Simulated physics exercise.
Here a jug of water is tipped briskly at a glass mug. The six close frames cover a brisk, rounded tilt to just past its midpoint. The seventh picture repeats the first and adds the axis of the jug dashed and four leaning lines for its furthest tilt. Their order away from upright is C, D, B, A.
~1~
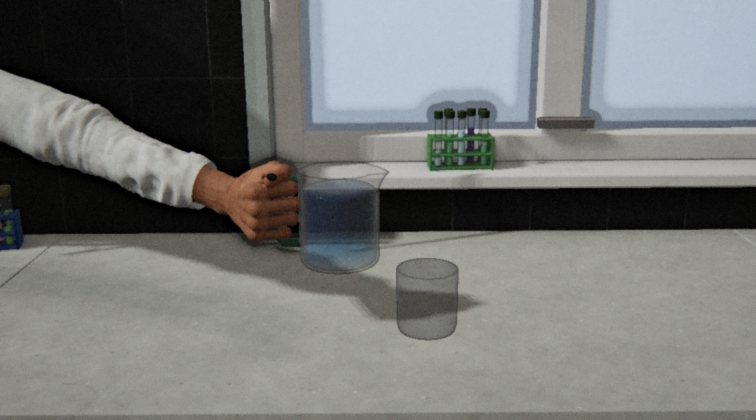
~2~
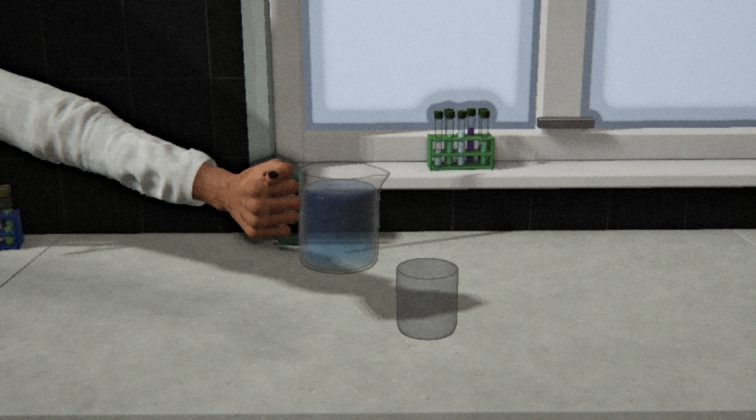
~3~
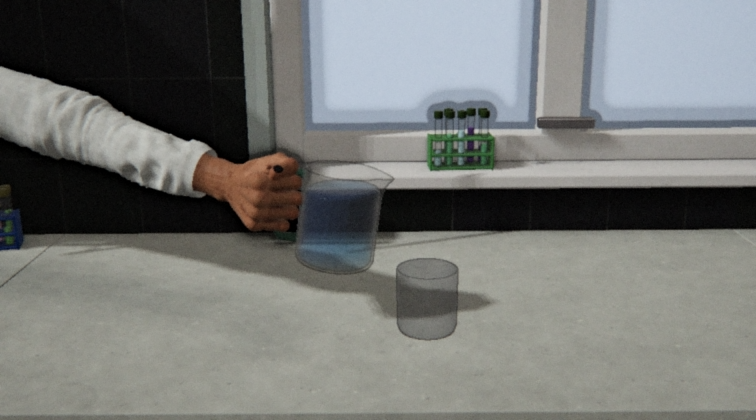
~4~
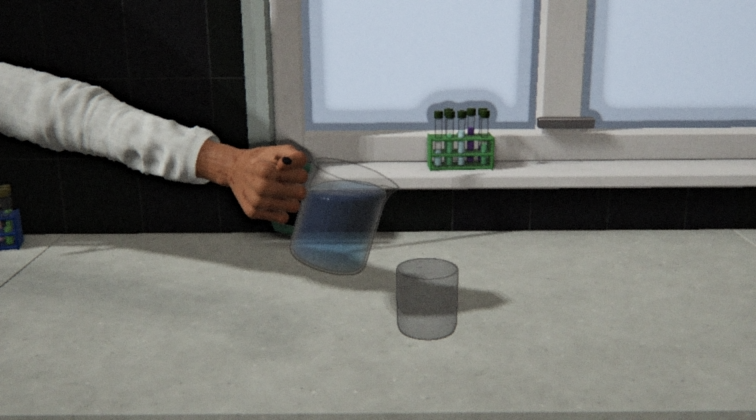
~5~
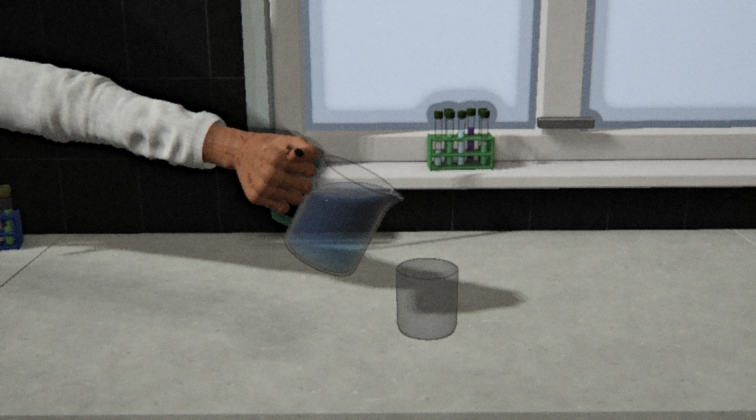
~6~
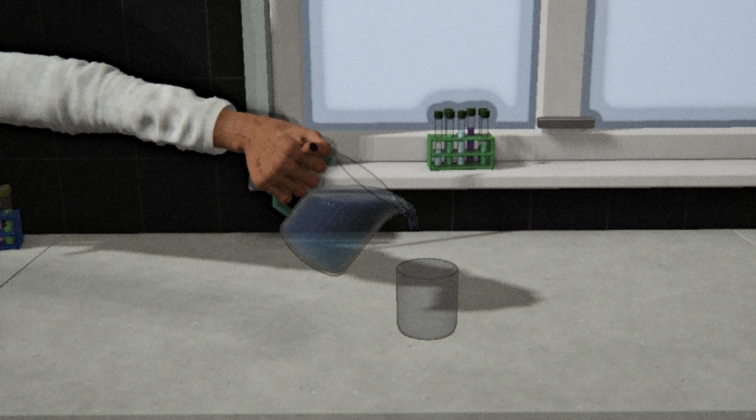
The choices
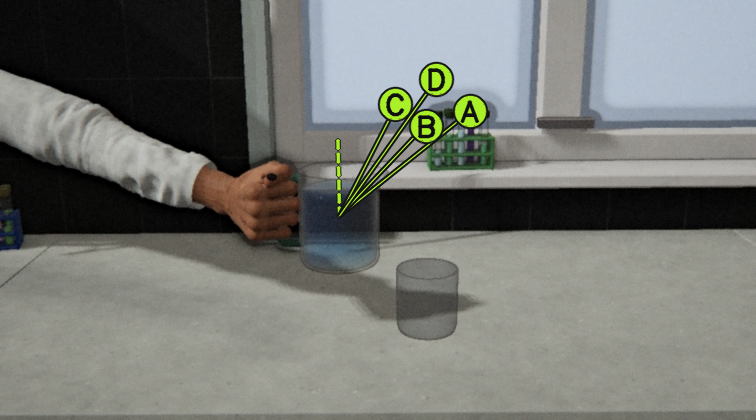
On a pale counter by a window, a white-sleeved arm held a clear jug of bluish water upright beside an empty glass, then tilted it steadily rightward until water began slipping over the lip.
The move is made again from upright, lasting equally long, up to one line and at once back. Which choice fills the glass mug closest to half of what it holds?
The answer is line A.
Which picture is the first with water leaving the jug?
Picture 6.
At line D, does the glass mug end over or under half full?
Under half.
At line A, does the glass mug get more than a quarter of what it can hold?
Yes, it does.
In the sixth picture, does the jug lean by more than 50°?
No.
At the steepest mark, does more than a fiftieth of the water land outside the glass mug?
No.
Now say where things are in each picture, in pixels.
Upright, lip at (387, 172); rim of the glass mug round (427, 268); nothing has left yet.
Upright, lip at (389, 173); nothing has left yet.
Tipped about 8°, lip at (393, 178); nothing has left yet.
Tipped about 16°, lip at (398, 187); nothing has left yet.
Tipped about 27°, lip at (402, 198); nothing has left yet.
Tipped about 38°, lip at (404, 210); water is over the lip, down to (414, 225).
On the marked copy, A at (456, 122); B at (413, 137); C at (388, 120); D at (426, 93).
If A is chosen, the glass mug ends with about 47 % of what it can hold.
If B is chosen, the glass mug ends with about 29 % of what it can hold.
If C is chosen, the glass mug ends with about 5 % of what it can hold.
If D is chosen, the glass mug ends with about 15 % of what it can hold.
